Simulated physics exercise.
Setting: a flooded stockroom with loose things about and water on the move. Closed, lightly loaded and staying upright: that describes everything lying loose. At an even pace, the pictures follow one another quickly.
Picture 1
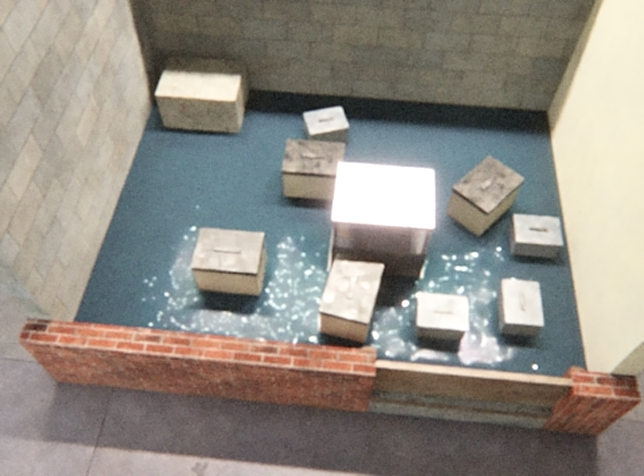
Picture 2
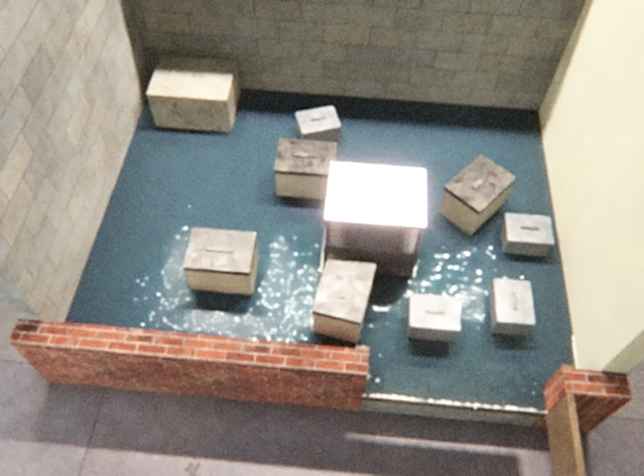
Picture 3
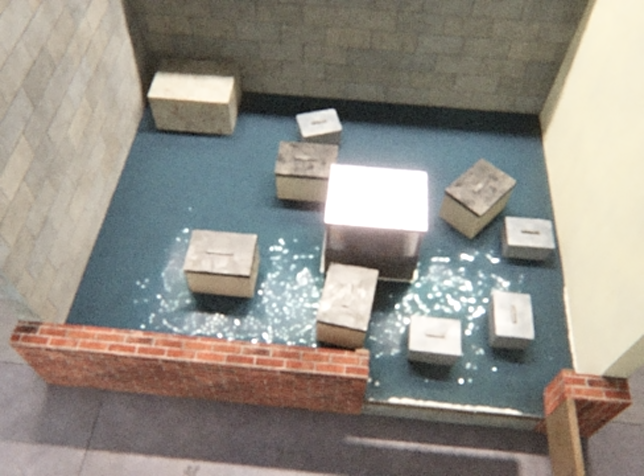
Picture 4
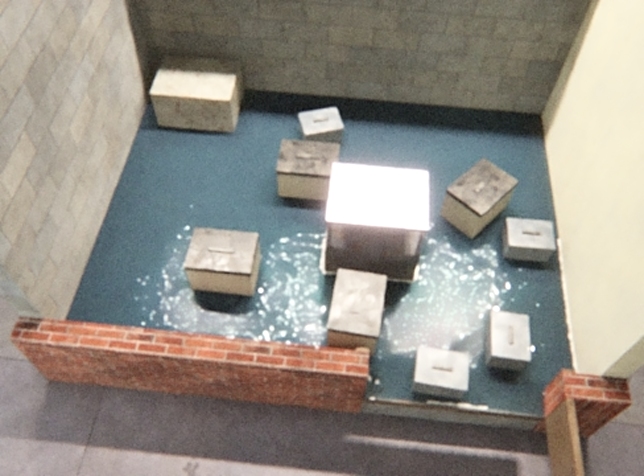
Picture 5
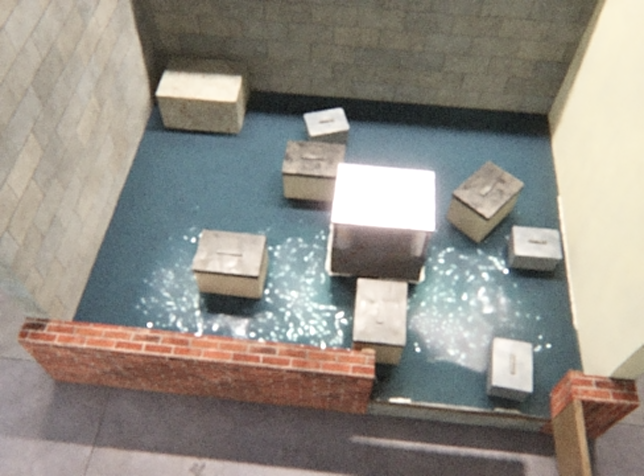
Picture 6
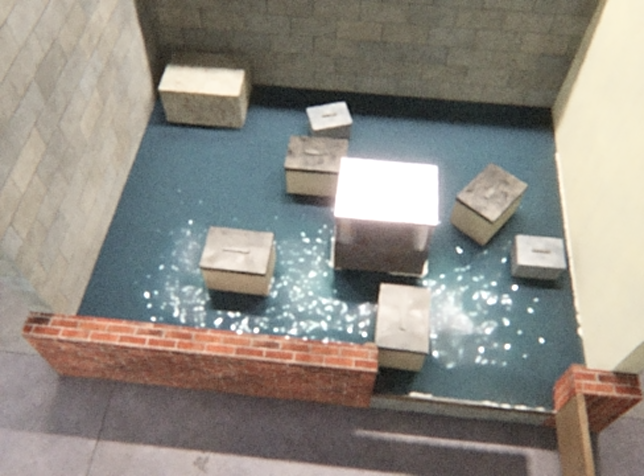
The video shows boxes in blue water inside a walled room; a panel in the low brick wall opens, nearby boxes drift toward the gap, two small pale ones disappear from view, and a brown-topped box shifts forward and right.
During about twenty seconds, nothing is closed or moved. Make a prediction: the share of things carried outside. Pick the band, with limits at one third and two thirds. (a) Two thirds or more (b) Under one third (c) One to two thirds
(a) Two thirds or more.
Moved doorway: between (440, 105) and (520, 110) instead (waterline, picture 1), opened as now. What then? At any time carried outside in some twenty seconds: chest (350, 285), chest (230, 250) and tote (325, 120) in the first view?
Going through them, number one is held back, number two is held back and number three is flushed away.
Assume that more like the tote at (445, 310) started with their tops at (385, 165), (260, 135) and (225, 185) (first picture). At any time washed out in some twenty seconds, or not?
As listed: Out, stays, through.
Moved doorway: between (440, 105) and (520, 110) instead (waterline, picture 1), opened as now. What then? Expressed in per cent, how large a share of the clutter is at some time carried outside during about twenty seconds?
Estimate: Near 60 per cent.
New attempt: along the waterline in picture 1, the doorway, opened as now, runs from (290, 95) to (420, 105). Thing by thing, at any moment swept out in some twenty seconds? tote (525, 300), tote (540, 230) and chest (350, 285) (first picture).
First held back, then flushed away, then held back.
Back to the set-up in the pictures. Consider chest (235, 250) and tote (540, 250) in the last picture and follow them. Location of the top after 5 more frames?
I'd say about (289, 283) for the first and about (553, 351) for the second.
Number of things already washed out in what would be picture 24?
By my count it is 6.
A moment on, 3 of 8 are out; 5 afloat.
Next, 6 of 8 are out; 2 afloat.
Later, 6 of 8 are out; 2 afloat.
In the end, 6 of 8 are out; 2 afloat.
